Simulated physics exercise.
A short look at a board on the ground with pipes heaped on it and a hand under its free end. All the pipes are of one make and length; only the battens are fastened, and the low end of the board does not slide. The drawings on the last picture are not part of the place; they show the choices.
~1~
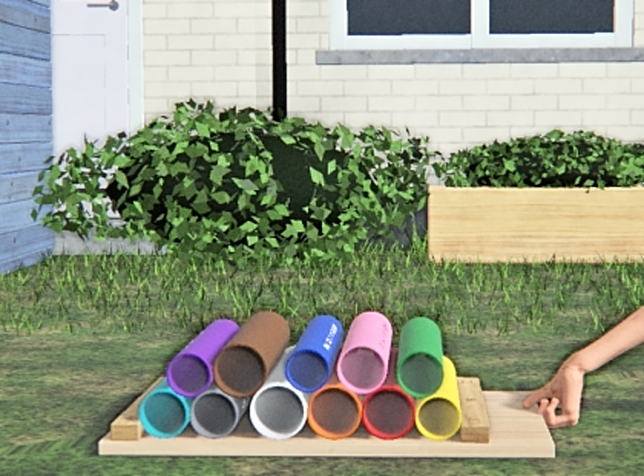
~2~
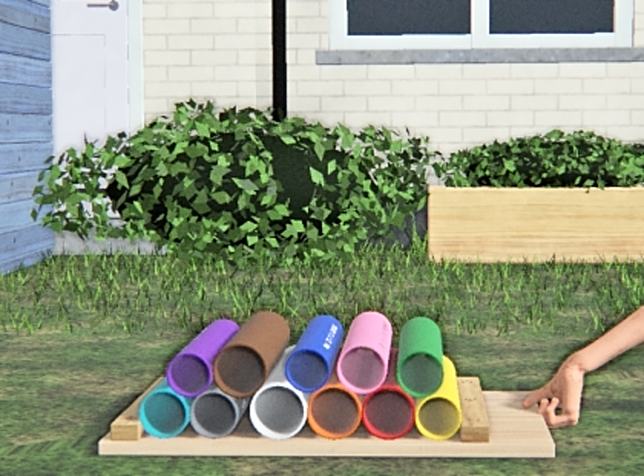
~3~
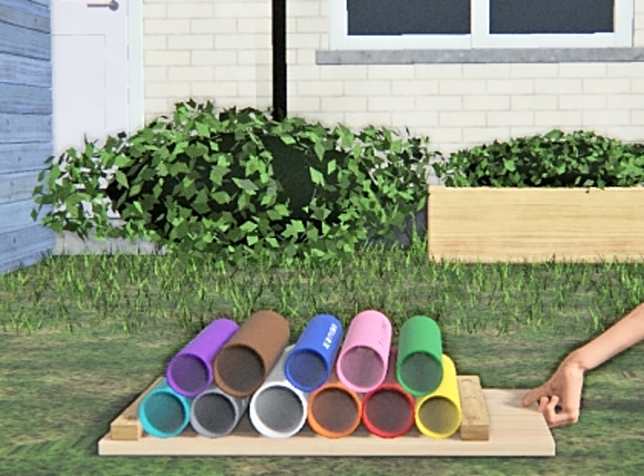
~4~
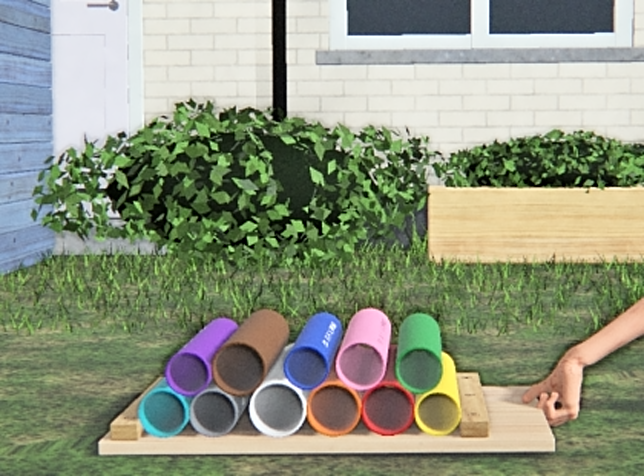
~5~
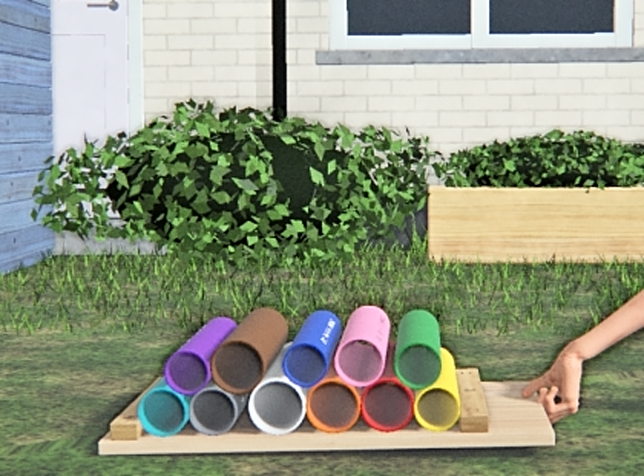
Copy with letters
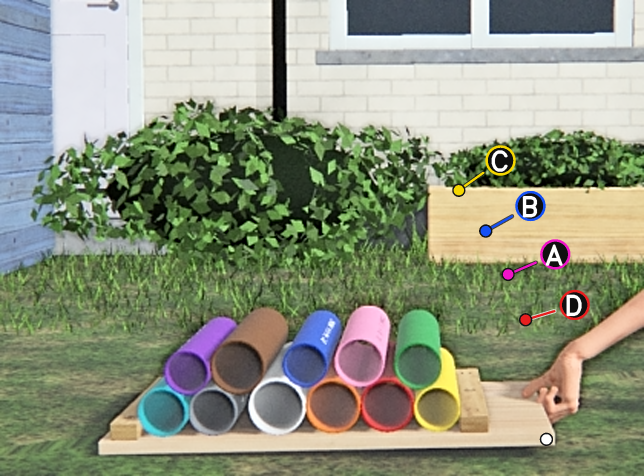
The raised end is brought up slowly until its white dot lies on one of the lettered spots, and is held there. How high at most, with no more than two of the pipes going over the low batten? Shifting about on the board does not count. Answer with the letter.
The last mark within the limit is B.
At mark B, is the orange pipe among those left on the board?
The orange pipe: Yes.
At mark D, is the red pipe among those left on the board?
The red pipe: Yes.
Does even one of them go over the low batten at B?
Yes, at B.
On the marked copy, A at (508, 274); B at (486, 231); C at (459, 190); D at (525, 320); the white dot at (546, 439).
With B. Early on, board at 17°.
Further on, board at 29°.
At the end, board at 29°, two over the low batten (brown, purple).
As for the rest, A two over the low batten (brown, purple); C four over the low batten (pink, brown, purple, blue); D one over the low batten (purple).
